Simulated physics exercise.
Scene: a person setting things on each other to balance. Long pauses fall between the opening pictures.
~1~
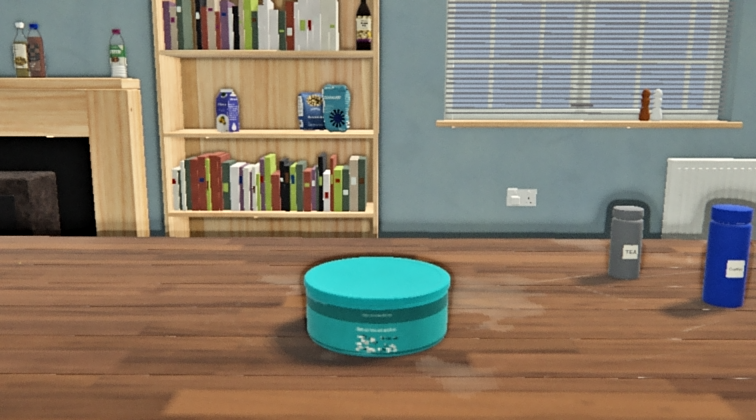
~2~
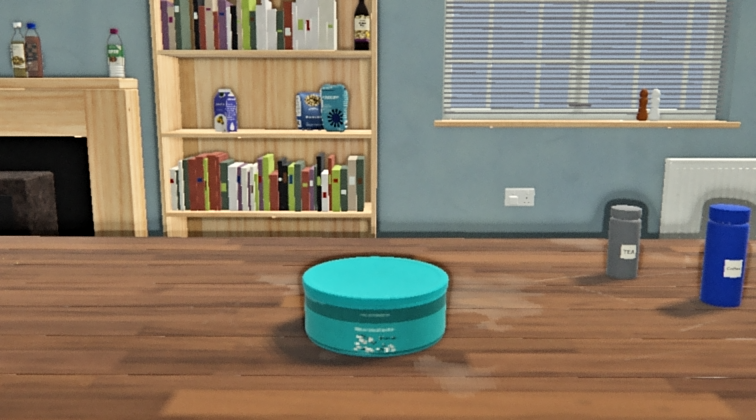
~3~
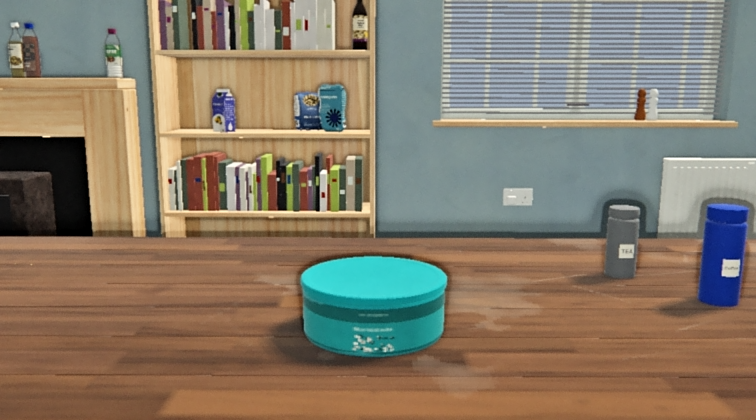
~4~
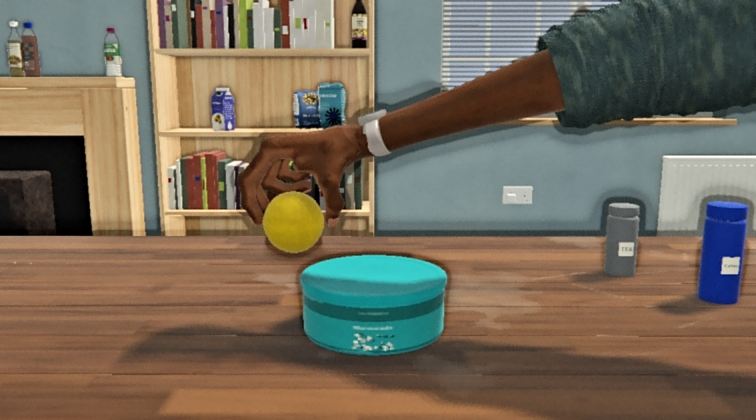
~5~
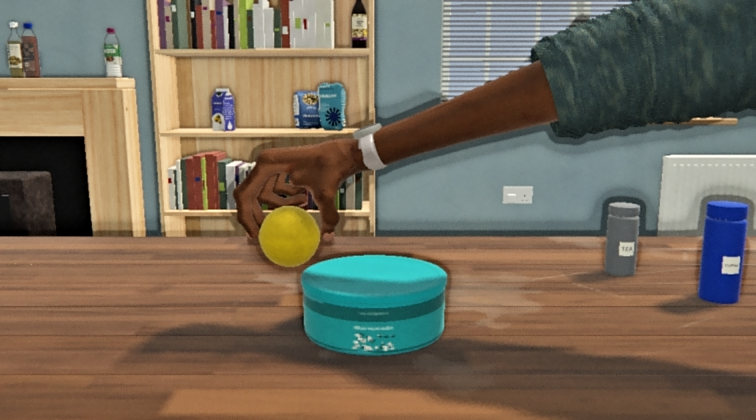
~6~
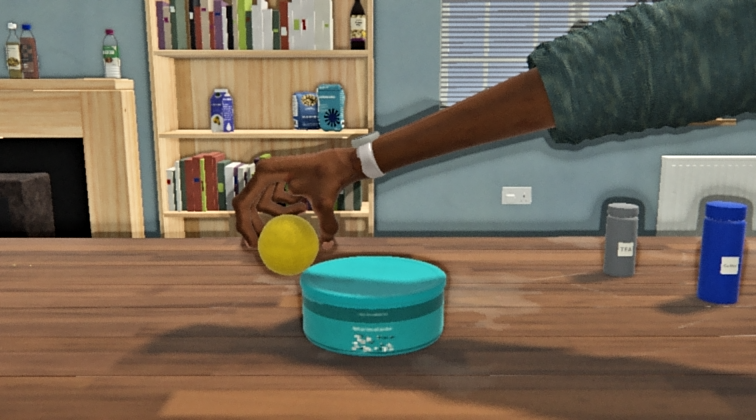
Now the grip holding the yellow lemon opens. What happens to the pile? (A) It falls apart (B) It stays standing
A, it falls apart.
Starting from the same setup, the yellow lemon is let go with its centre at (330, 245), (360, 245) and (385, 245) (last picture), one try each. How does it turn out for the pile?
Lab note - case 1: No collapse; case 2: No collapse; case 3: No collapse.
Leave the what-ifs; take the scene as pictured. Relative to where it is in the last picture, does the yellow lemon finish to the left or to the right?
It goes leftward.
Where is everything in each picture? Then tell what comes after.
In the first frame, the last thing is not in view yet; blue shaker (727, 255).
In the second frame, the last thing is not in view yet; turquoise tub (375, 303).
In the third frame, the last thing is not in view yet; grey shaker (622, 241).
In the fourth frame, still above its spot; yellow lemon (293, 223); blue shaker (722, 252).
In the fifth frame, still above its spot; yellow lemon (289, 236); turquoise tub (374, 301).
In the sixth frame, set down, still held; yellow lemon (289, 245); grey shaker (621, 240).
Then, 0.30 s later than the last frame, yellow lemon now fallen.
Then, 1.00 s later than the last frame, nothing new.
Then, 2.30 s later than the last frame, yellow lemon resting near (241, 301).
When it is over, fallen, yellow lemon; the other 3 as before. End places, in pixels of the last picture, yellow lemon near (241, 301). The pile comes apart.
